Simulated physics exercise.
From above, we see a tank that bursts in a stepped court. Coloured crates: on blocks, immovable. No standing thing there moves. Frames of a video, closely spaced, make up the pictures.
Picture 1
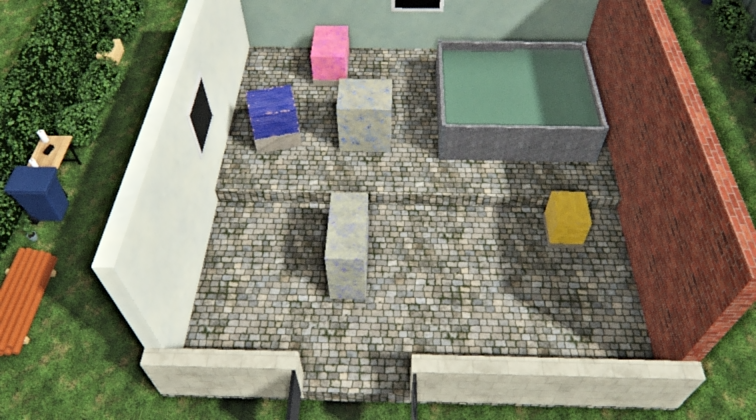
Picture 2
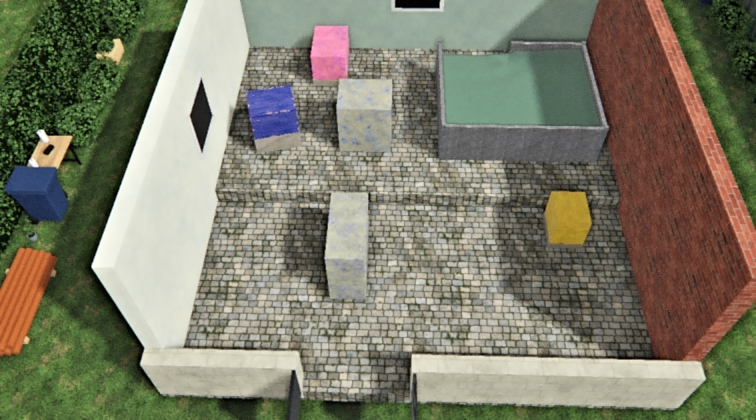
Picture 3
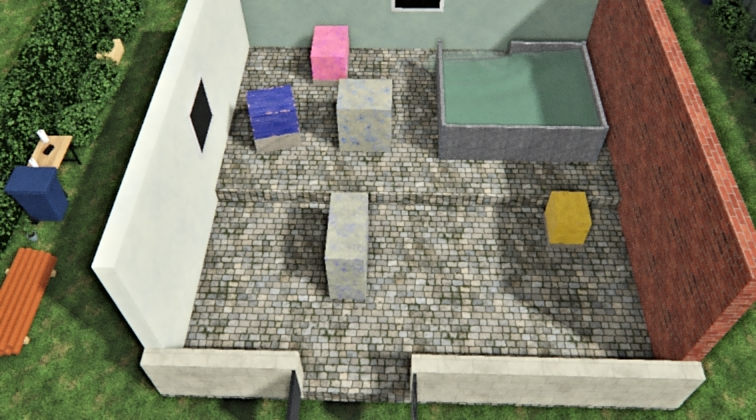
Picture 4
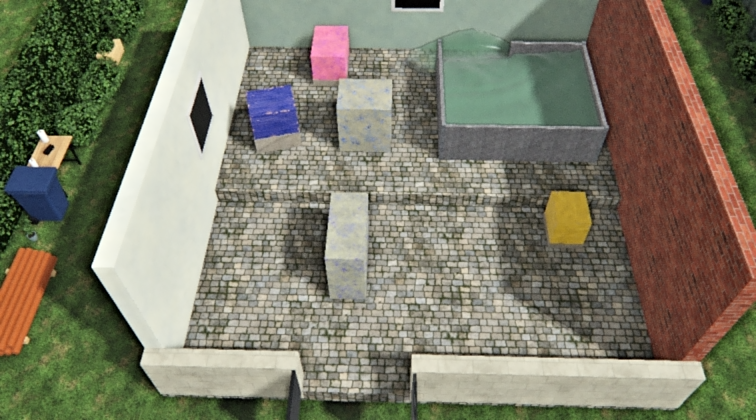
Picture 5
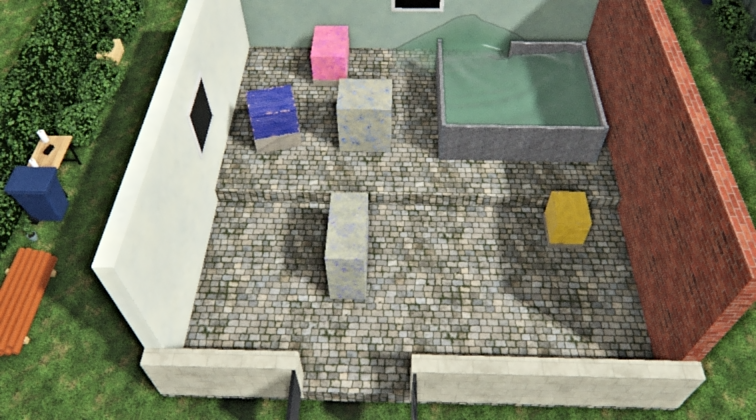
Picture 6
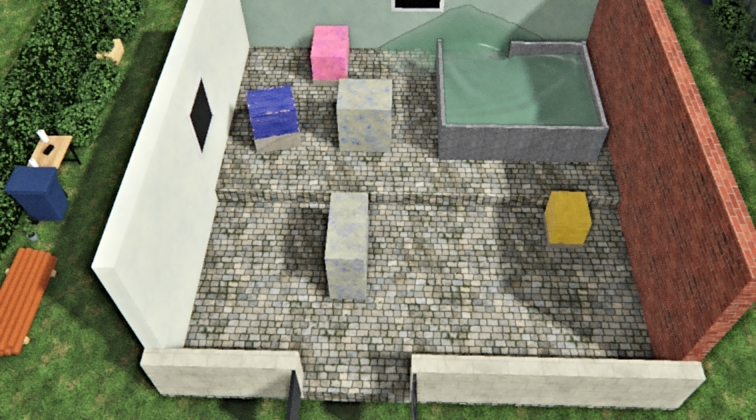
A stone-paved court with coloured crates held a grey tank of green water, still at first, then its far side gave way and water poured out, spreading leftward along the back wall.
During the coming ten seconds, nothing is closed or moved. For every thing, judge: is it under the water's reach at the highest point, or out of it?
In order: The pink crate will be touched; the yellow crate will not be touched; the blue crate will not be touched.
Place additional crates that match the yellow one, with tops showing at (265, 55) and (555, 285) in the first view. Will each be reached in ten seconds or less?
Crate one is touched by the flood; crate two avoids the flood.
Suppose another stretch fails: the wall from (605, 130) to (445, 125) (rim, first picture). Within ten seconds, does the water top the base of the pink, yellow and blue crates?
Result: Pink crate is not reached; yellow crate is swamped; blue crate is not reached.
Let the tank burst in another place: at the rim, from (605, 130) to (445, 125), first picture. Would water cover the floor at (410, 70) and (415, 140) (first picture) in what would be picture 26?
Result, in order - parched, parched.
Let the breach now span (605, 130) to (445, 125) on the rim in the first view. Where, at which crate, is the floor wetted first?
My pick is the yellow-painted one.
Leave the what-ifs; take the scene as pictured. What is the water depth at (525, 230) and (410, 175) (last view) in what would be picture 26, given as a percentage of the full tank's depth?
Respectively, around 0 and 2 percent.
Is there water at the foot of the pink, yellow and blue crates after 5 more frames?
One by one: Pink touched; yellow no; blue not reached.
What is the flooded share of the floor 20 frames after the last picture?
It should be close to 45 %.
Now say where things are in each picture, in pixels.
In the first picture, the tank at (517, 86) is whole and still.
In the second picture, the front is at (436, 69), out from the gap on the tank's far side.
In the third picture, water pours out on the tank's far side and has run to (429, 60).
In the fourth picture, water pours out on the tank's far side and has run to (414, 50).
In the fifth picture, the front is at (397, 50), out from the gap on the tank's far side.
In the sixth picture, water pours out on the tank's far side and has run to a hidden place.
A moment on, water covers 15 % of the floor; the pink crate water round its plinth, the yellow crate not reached, the blue crate not reached.
Next, water covers 20 % of the floor; the pink crate water round its plinth, the yellow crate not reached, the blue crate water round its plinth.
Then, water covers 45 % of the floor; the pink crate water round its plinth, the yellow crate water round its plinth, the blue crate water round its plinth.
Later, water covers 85 % of the floor; the pink crate water round its plinth, the yellow crate water round its plinth, the blue crate water round its plinth.
In the end, water covers 95 % of the floor; the pink crate was topped, the yellow crate stayed above the water, the blue crate stayed above the water.
